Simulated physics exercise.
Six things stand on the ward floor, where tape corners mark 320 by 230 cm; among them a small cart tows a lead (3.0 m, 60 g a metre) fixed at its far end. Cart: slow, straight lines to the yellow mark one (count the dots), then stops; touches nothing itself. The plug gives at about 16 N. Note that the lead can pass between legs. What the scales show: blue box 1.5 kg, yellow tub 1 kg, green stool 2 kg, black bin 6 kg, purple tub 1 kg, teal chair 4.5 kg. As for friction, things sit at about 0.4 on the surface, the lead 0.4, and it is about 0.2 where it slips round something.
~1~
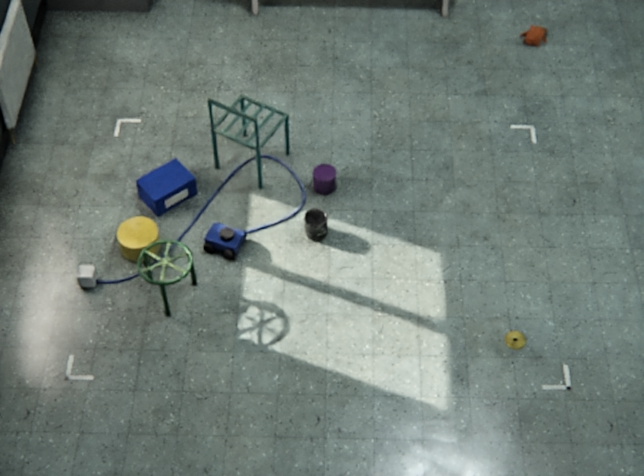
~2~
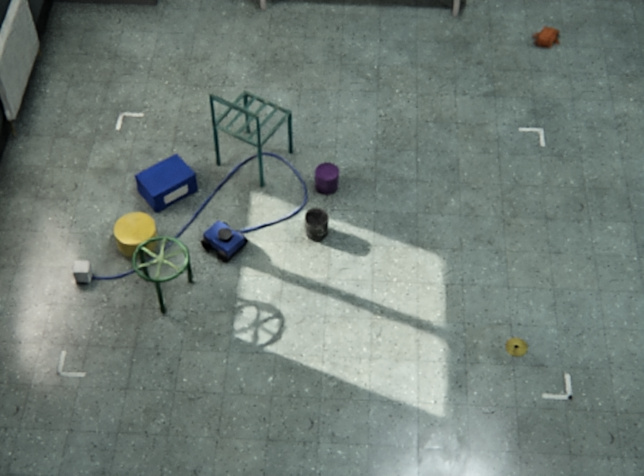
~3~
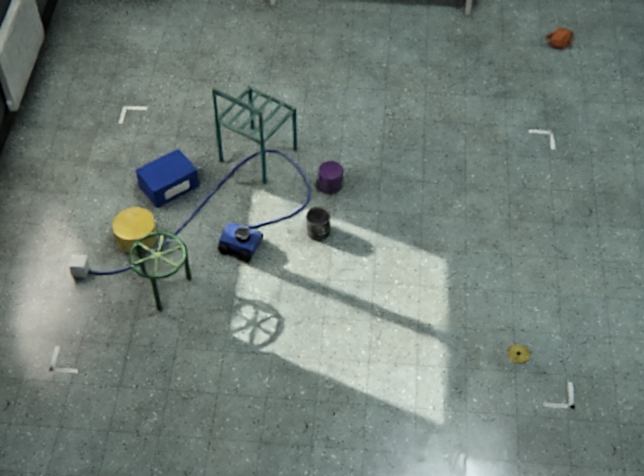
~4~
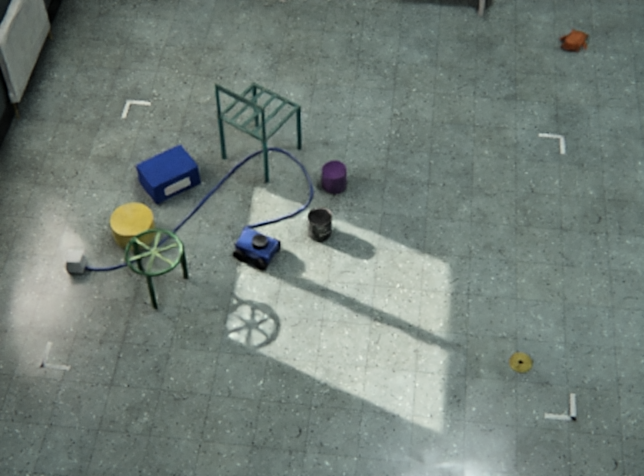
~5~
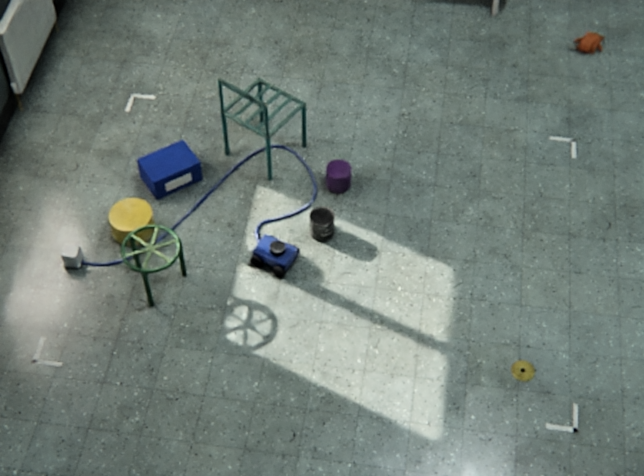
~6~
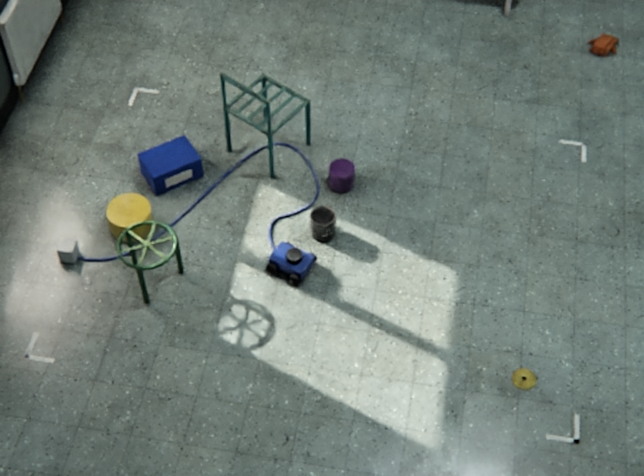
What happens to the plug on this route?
Most likely the plug loses contact.
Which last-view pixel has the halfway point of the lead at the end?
Midpoint of length, last view: Approx. (322, 246).
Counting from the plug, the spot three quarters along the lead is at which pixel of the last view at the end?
Approximate location in pixels: (416, 311).
Next, cart at (345, 291), lead slack at the fixed end; nothing else has moved.
Then, cart at (406, 321), lead slack at the fixed end; nothing else has moved.
After that, cart at (471, 353), plug out; teal chair 4 cm off its start at (265, 107).
Later, cart at (524, 377), plug out; teal chair 4 cm off its start.
At the end, cart at (524, 377), plug out; teal chair 4 cm off its start at (265, 107).
